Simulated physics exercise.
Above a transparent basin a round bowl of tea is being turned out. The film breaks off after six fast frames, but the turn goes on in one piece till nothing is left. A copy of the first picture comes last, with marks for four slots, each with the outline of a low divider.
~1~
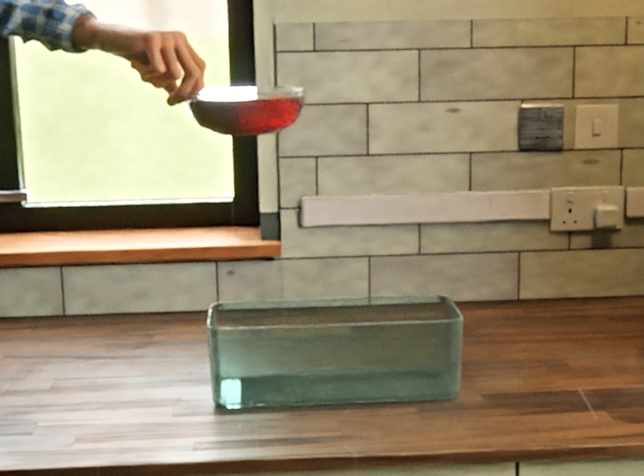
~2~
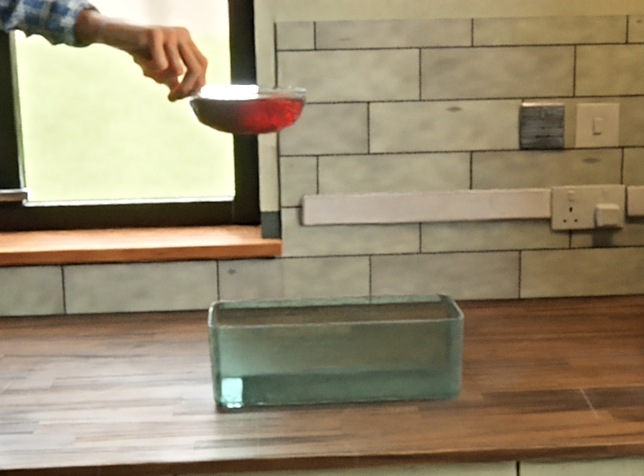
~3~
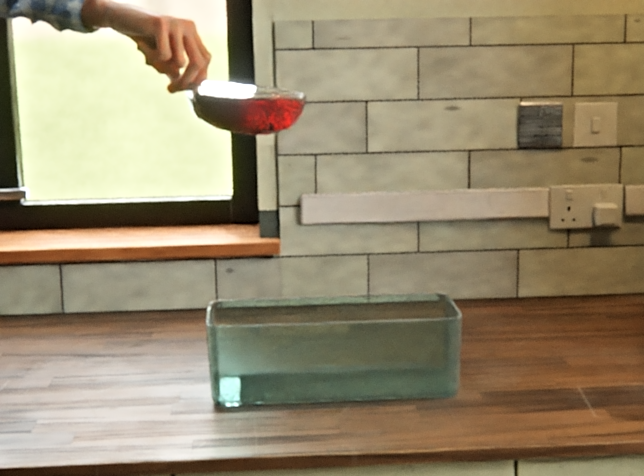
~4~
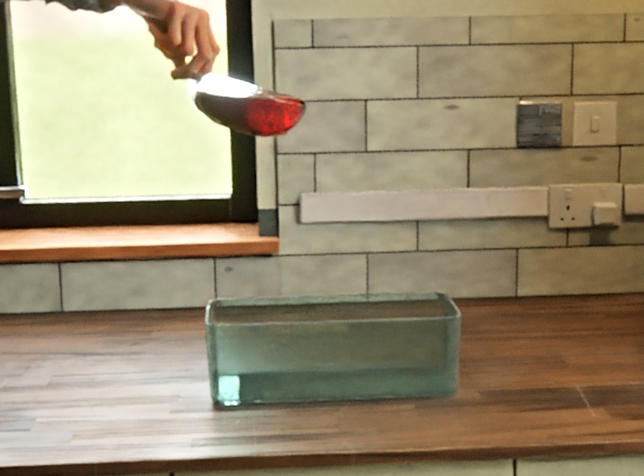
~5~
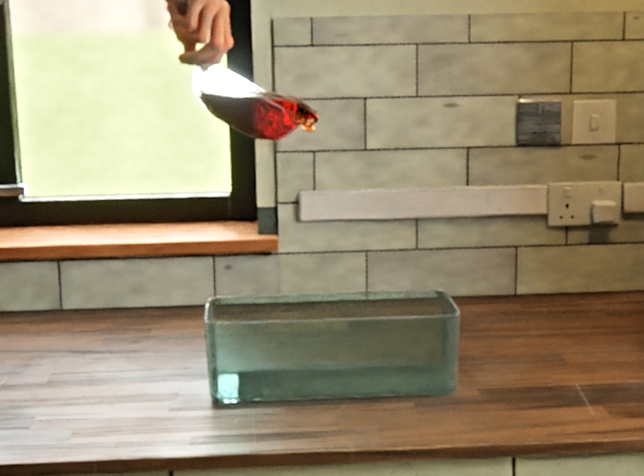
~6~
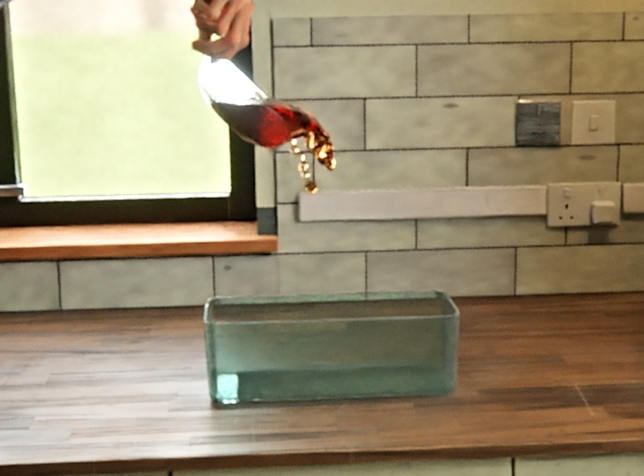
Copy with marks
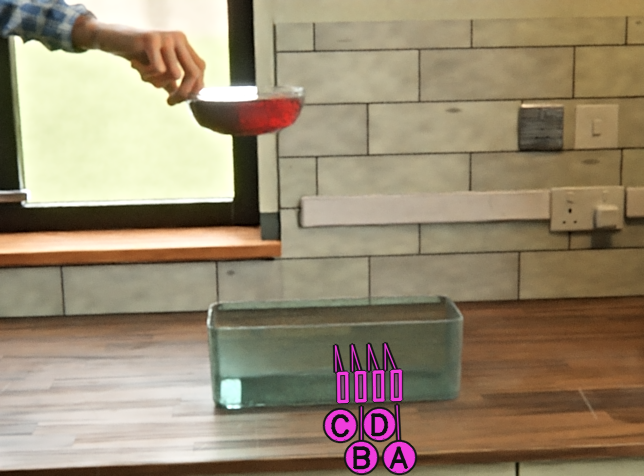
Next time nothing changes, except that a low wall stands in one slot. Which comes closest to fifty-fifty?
It is D.
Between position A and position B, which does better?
Position B.
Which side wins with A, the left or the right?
More ends on the left.
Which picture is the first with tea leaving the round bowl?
Picture 4.
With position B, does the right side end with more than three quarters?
No.
On the marked copy, A at (396, 405); B at (361, 406); C at (343, 407); D at (379, 406).
For position A, about 72 % ends left of the wall and 20 % right of it; 7 % is lost outside.
For position B, about 34 % ends left of the wall and 59 % right of it; 7 % is lost outside.
For position C, about 21 % ends left of the wall and 72 % right of it; 7 % is lost outside.
For position D, about 51 % ends left of the wall and 42 % right of it; 7 % is lost outside.
